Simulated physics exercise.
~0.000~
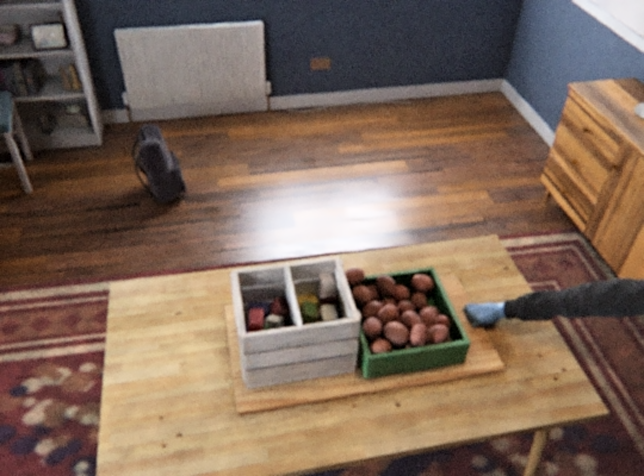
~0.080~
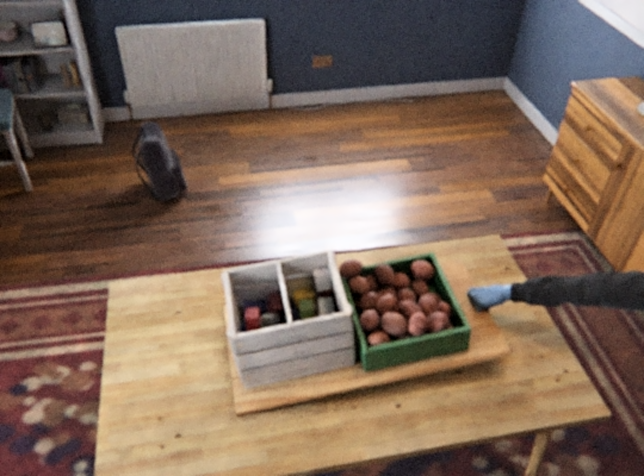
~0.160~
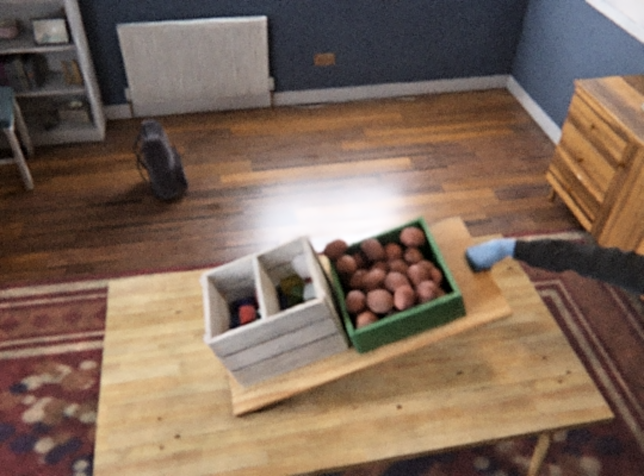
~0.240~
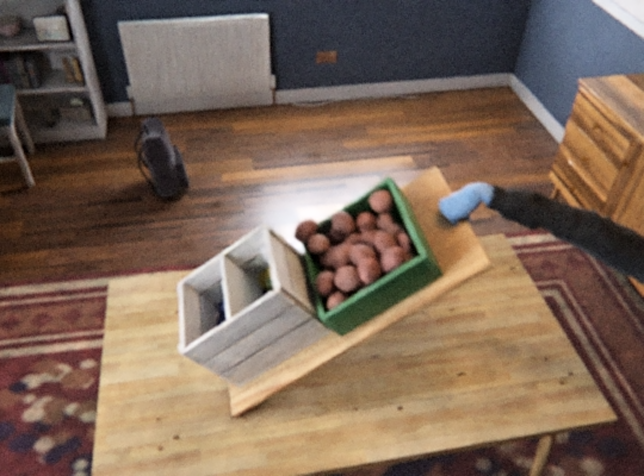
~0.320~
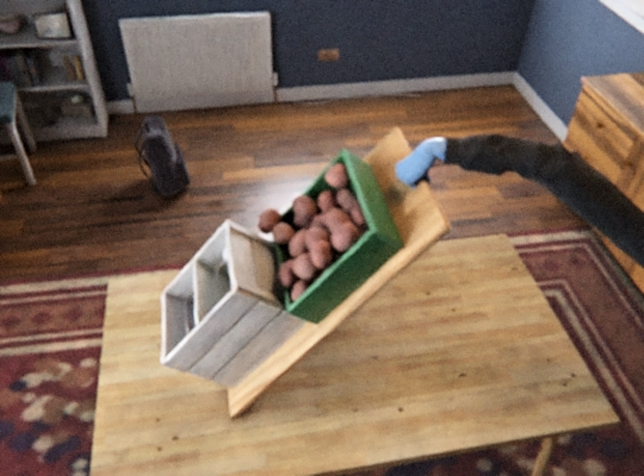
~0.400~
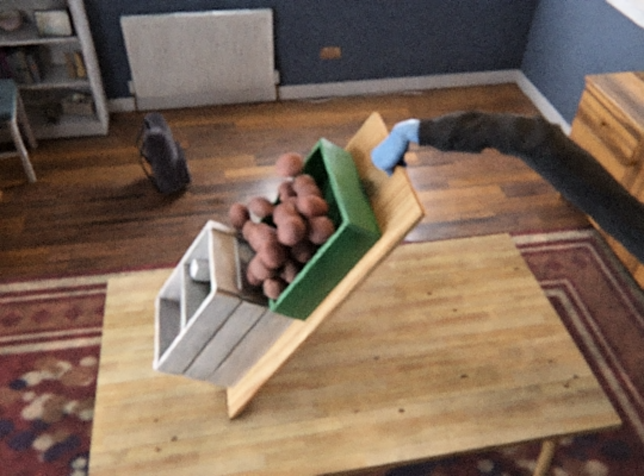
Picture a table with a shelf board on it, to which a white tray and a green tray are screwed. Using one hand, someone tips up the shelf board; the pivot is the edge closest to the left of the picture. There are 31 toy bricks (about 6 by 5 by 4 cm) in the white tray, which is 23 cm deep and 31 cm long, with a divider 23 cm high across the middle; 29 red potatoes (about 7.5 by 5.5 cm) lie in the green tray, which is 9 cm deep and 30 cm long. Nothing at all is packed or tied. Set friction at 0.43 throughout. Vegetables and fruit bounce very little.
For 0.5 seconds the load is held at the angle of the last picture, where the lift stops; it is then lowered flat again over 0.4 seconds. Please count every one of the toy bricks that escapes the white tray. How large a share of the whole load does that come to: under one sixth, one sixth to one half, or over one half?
I'd say it will hang on to over five sixths of them.
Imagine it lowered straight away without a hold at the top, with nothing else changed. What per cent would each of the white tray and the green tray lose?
White tray: 0%, green tray: 80%.
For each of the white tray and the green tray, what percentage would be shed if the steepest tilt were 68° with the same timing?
Then the white tray sheds 0 %, while the green tray sheds 90 %.
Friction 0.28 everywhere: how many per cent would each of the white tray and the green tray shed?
White tray 0, green tray 60 per cent.
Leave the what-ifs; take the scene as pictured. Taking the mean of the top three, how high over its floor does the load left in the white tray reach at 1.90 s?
Height: About 14 cm.
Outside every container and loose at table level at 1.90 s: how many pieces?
I'd say close to 2 in all.
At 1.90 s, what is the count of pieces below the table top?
The number is close to 16.
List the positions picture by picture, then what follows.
In the first frame (we follow the rim corner now nearest the camera; the camera moves round a little), white tray at (246, 335); green tray at (371, 357); tilt 0°; nothing out yet.
White tray at (236, 336); green tray at (368, 349); tilt 6°, in the second frame.
White tray at (212, 340); green tray at (354, 332); tilt 20°, in the third frame.
White tray at (184, 350); green tray at (324, 316); tilt 36°, in the fourth frame.
White tray at (165, 361); green tray at (290, 308); tilt 50°, in the fifth frame.
White tray at (157, 366); green tray at (274, 307); tilt 56°; nothing out yet, in the sixth frame.
After 0.64 s, tilt 56°; 0 of 31 out of the white tray and 16 of 29 out of the green tray.
After 0.94 s, tilt 54°; 0 of 31 out of the white tray and 17 of 29 out of the green tray.
After 1.36 s, tilt 0°; 0 of 31 out of the white tray and 18 of 29 out of the green tray.
When it is over (at 1.90 s), 0 of 31 out of the white tray and 19 of 29 out of the green tray. Asked share, 0 of 31, 0 per cent.
